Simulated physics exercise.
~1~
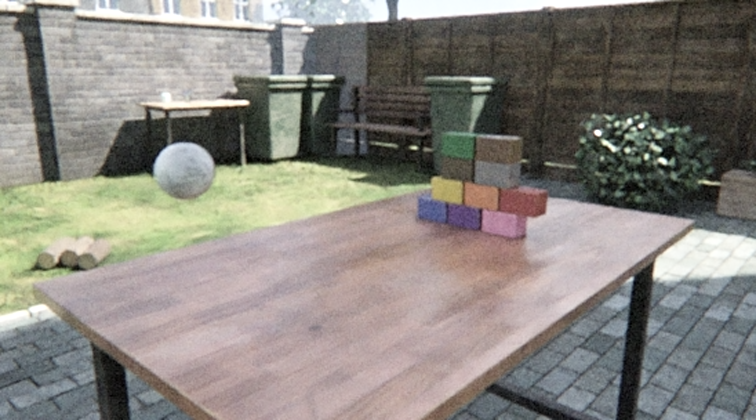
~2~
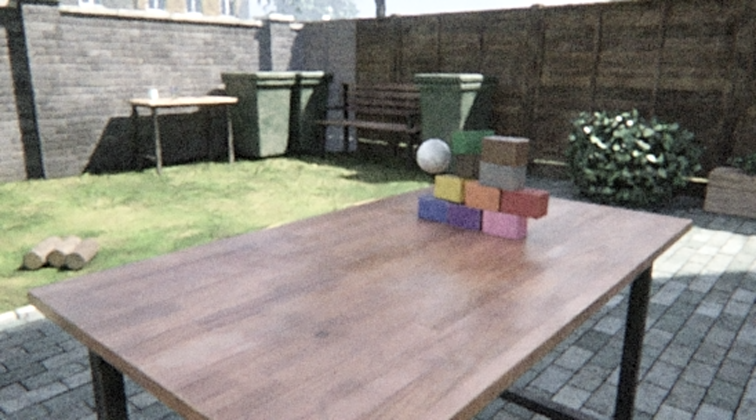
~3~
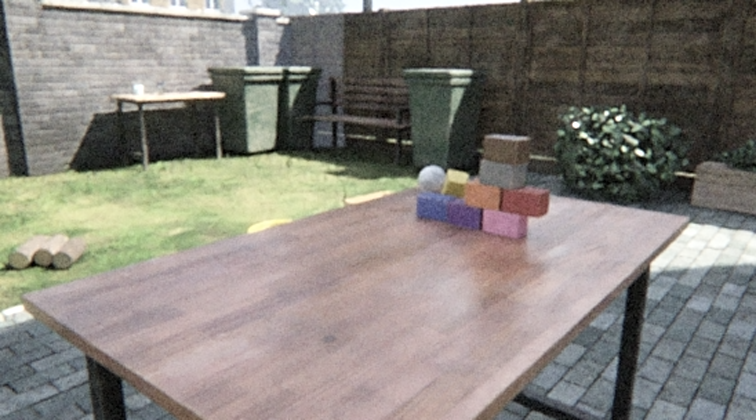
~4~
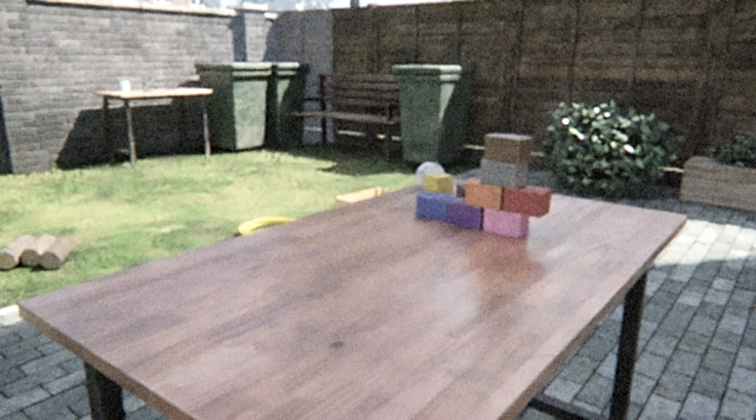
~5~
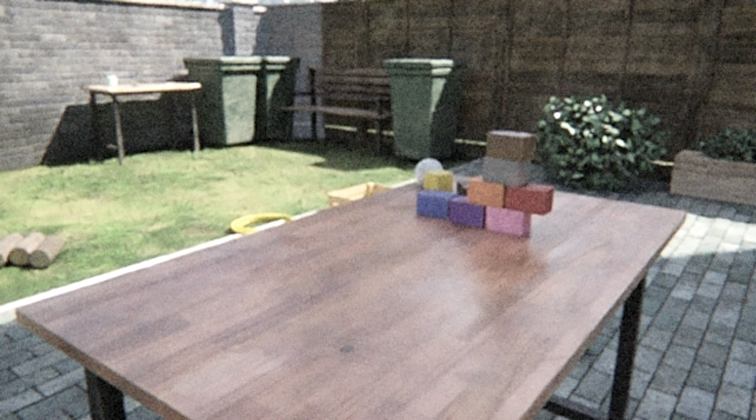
A pale ball hits the block stack, knocking the green block away and tipping the yellow one.
